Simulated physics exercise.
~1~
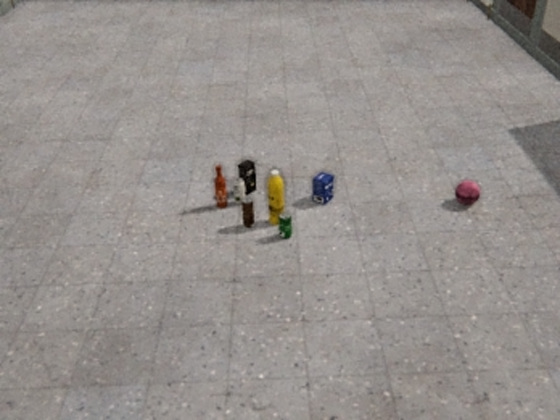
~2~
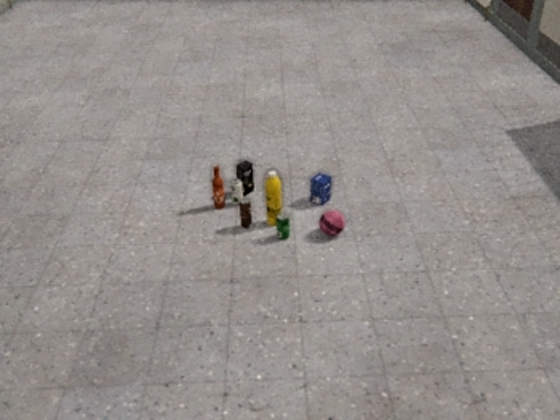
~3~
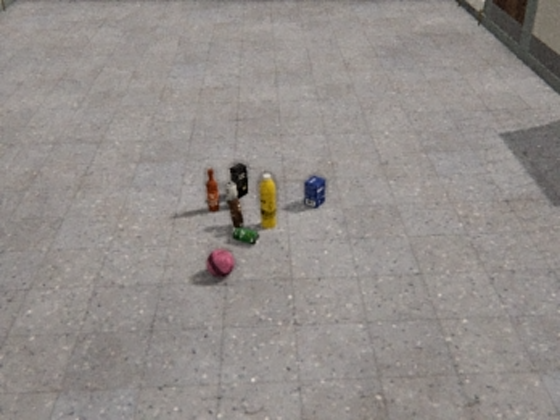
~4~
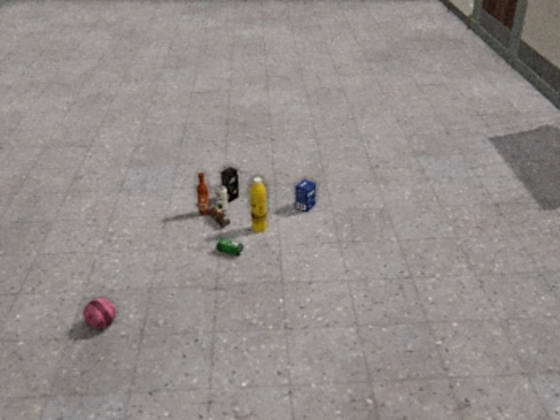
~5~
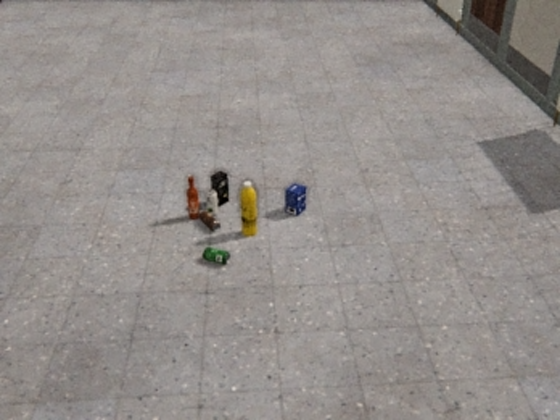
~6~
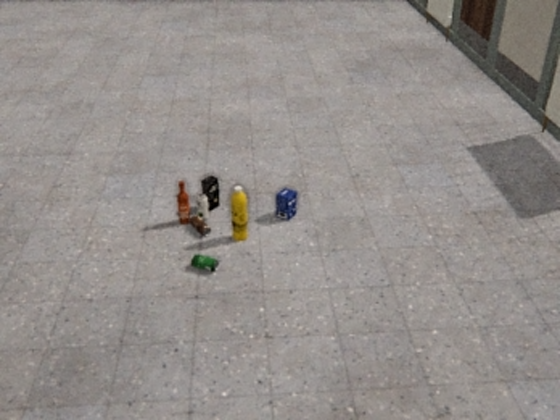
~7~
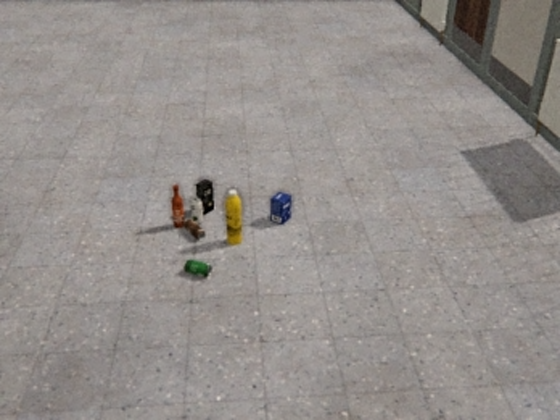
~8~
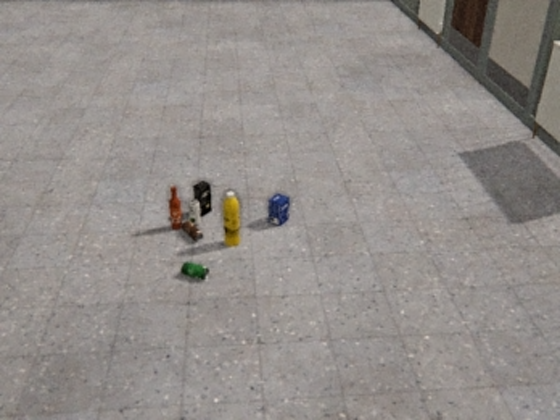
On a tiled floor, a pink ball rolls left, and the green and brown cans topple.
